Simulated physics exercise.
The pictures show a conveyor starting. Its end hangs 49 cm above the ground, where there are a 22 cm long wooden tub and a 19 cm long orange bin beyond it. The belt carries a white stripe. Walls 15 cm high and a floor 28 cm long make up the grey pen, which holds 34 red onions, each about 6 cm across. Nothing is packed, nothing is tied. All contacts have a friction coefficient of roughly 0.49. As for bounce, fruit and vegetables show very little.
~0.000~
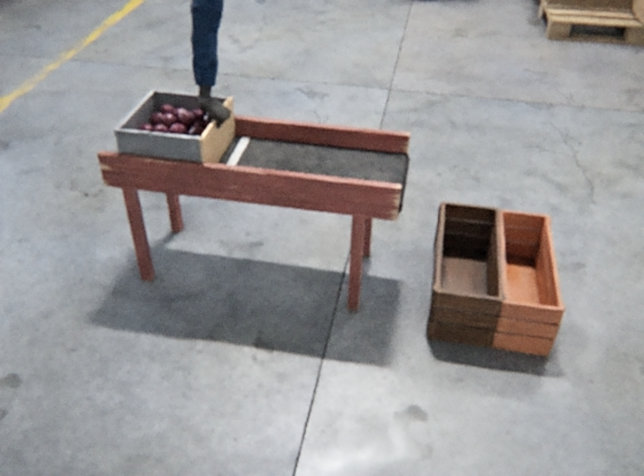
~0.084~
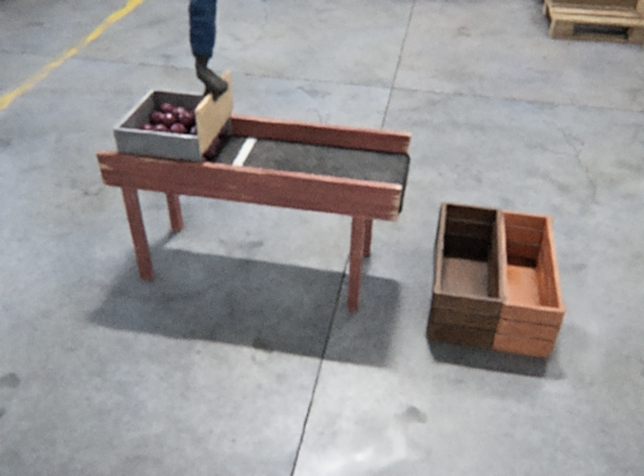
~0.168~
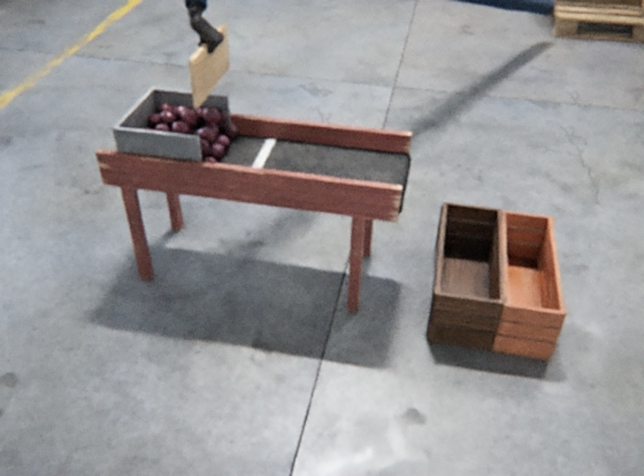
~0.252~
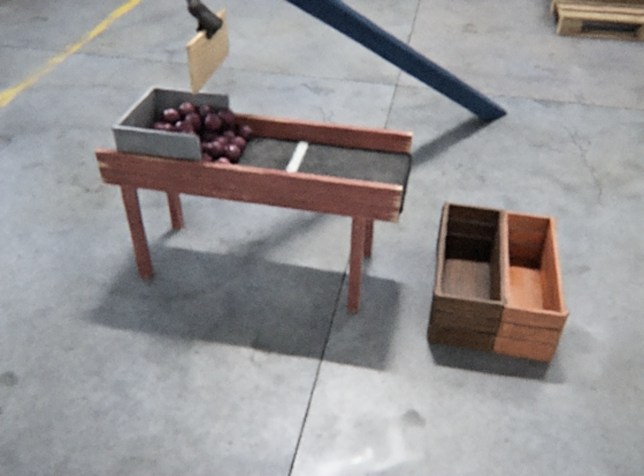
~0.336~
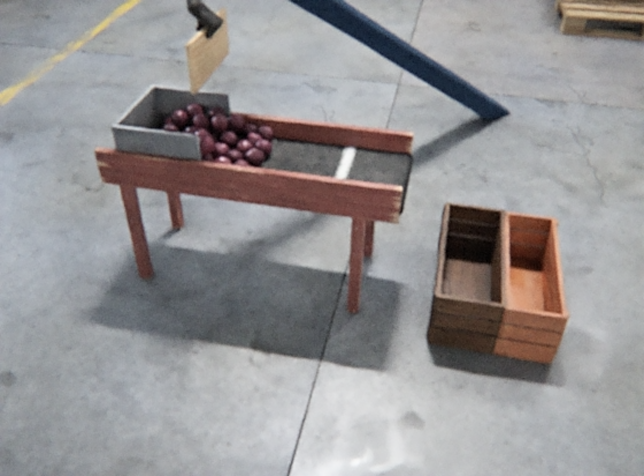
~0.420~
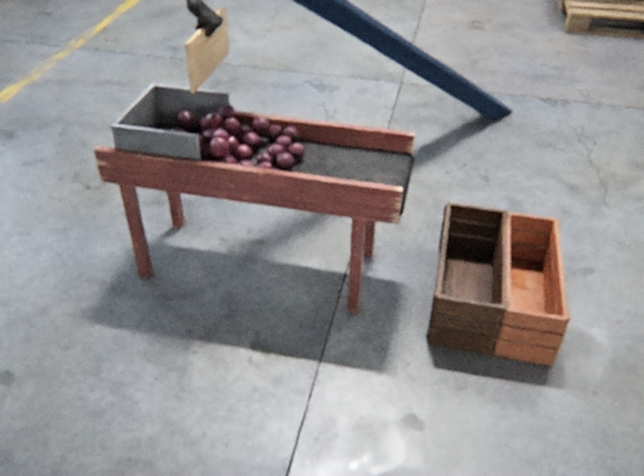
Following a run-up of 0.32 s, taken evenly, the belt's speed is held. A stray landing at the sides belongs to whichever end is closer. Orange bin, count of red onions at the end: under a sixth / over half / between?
Between.
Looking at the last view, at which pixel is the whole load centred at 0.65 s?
Estimated middle - around (294, 155).
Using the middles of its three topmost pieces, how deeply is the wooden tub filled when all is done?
Near 8 centimetres, I'd say.
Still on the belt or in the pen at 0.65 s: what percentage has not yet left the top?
Around 100 %.
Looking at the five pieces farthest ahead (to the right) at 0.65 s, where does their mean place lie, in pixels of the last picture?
Close to (382, 162).
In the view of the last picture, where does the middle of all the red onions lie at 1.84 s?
Estimated centre in the last picture: (483, 287).
After 0.65 s, 2 still in the grey pen and 32 on the belt.
After 0.93 s, 17 on the belt and 17 in the air.
After 1.33 s, 14 in the wooden tub, 10 in the orange bin, 3 on the belt and 7 in the air.
When it is over (at 1.84 s), 21 in the wooden tub, 11 in the orange bin and 2 on the ground beyond the orange bin. Asked share, 11 of 34, 32 per cent.
